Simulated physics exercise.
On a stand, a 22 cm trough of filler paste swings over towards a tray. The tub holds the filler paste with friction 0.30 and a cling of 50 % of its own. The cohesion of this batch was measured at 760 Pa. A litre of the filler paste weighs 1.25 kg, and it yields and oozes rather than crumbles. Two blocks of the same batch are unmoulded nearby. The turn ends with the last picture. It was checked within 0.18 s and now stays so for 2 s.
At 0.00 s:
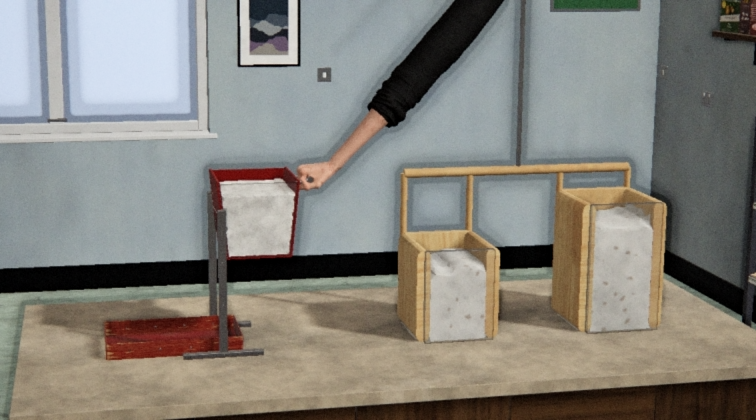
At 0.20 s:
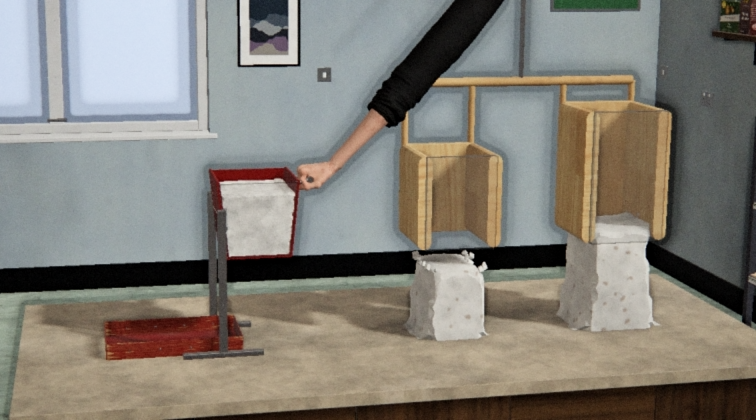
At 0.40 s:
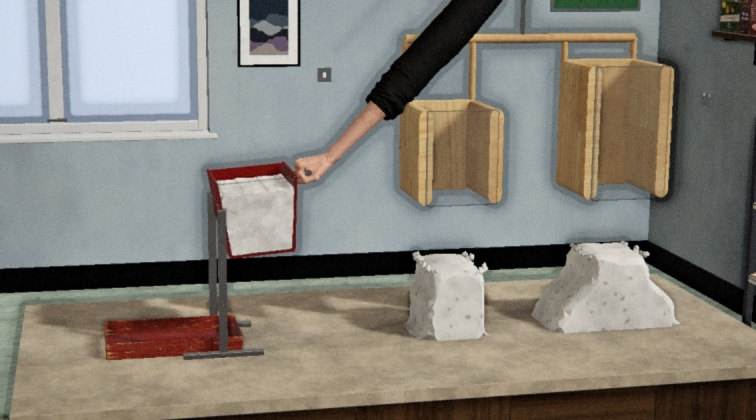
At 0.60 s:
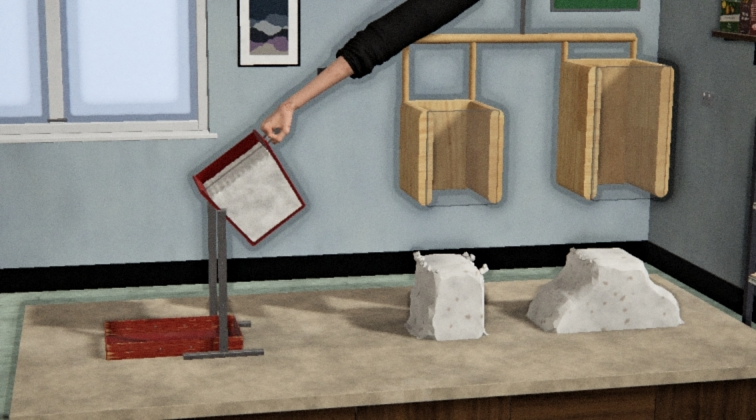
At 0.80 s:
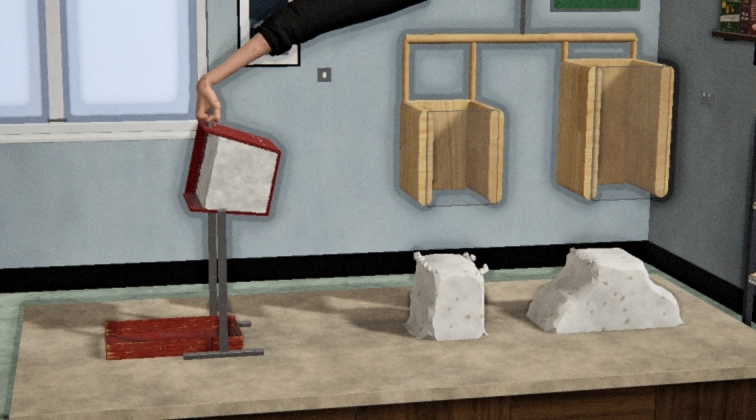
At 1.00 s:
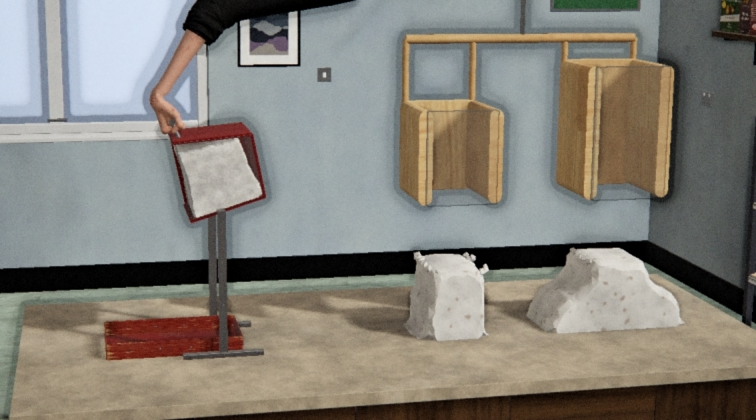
Two joined wooden moulds rise off pale grey blocks on the right of a long tabletop, seen from the front and slightly above in a blue-walled room with a window at left. The shorter block barely sinks while the taller one slumps and spreads wide. A dark-sleeved arm then swings leftward, turning a red trough of pale paste on its grey stand above a red tray, while the camera stays still.
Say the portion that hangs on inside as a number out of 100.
Close to 0 per cent.
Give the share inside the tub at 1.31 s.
Some 40 per cent.
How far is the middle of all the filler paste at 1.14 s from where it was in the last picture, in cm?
Some 5 cm.
After 1.14 s, the tub is at 101 degrees and holds 82 %.
After 1.31 s, the tub is at 101 degrees and holds 42 %.
After 1.48 s, the tub is at 101 degrees and holds 0 %.
After 1.65 s, the tub is at 101 degrees and holds 0 %.
After 3.00 s, the tub is at 101 degrees and holds 0 %.
